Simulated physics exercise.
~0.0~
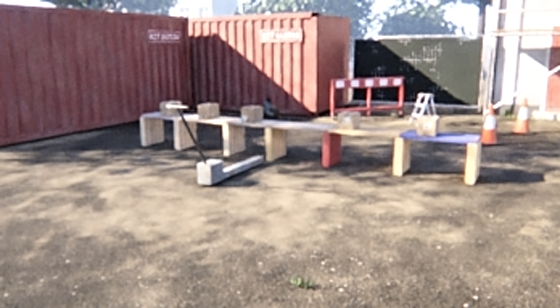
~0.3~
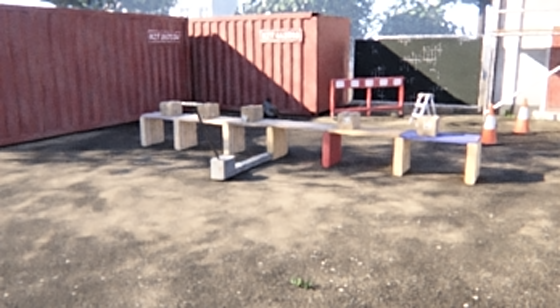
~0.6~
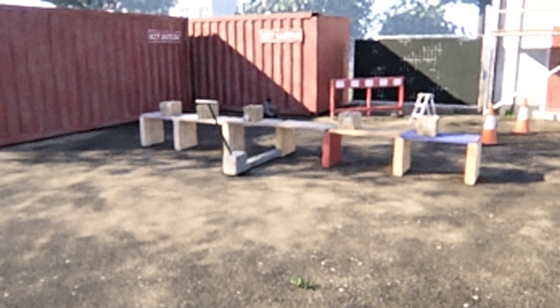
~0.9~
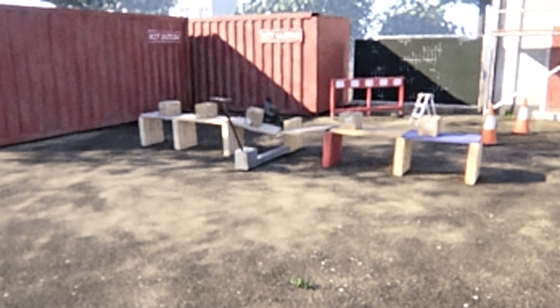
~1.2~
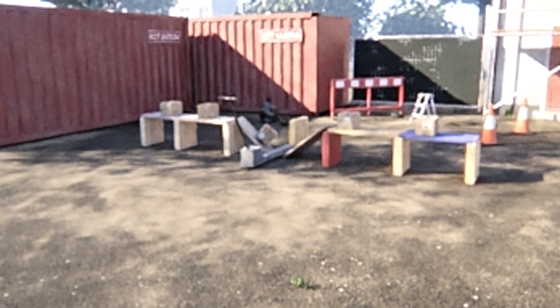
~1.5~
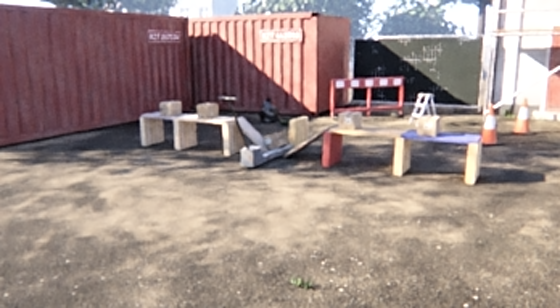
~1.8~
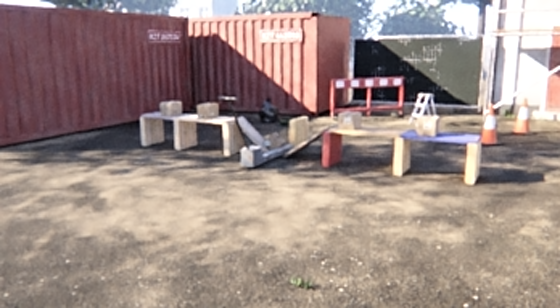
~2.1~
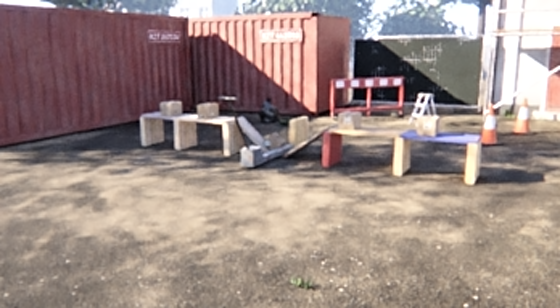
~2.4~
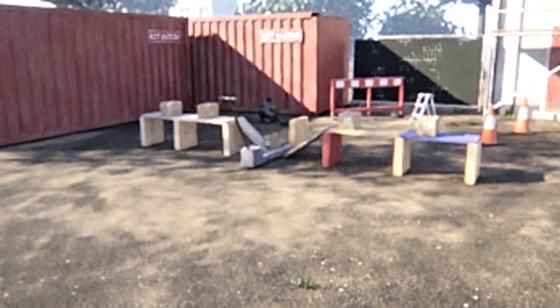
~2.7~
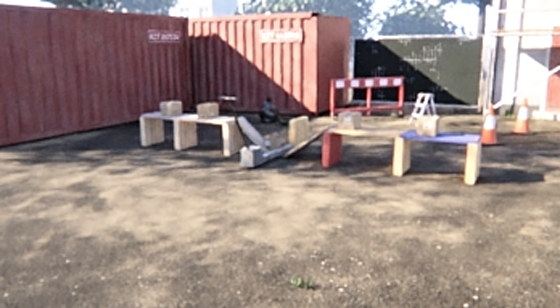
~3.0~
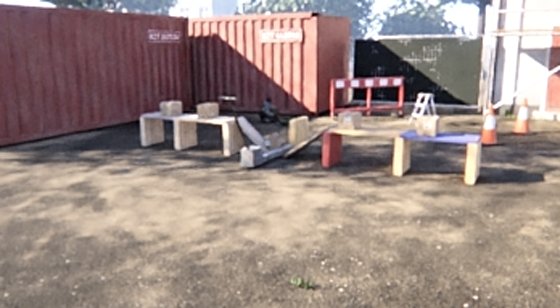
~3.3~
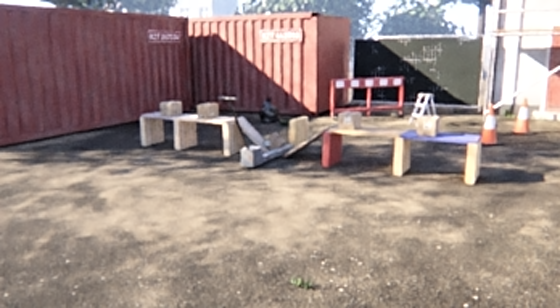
A low jack with a thin upright handle slides right toward the foot of a pale upright, near the middle of a long row of boards laid end to end on slabs. The fixed view looks across a sunlit dirt yard, with rust-red containers behind, a red-and-white barrier, and orange cones at right. Small blocks sit along the boards. The jack pushes in, the upright tips, and the boards above it sag and drop into a slanting heap. The left section, the red upright and the blue board at right stay standing, and everything lies still.
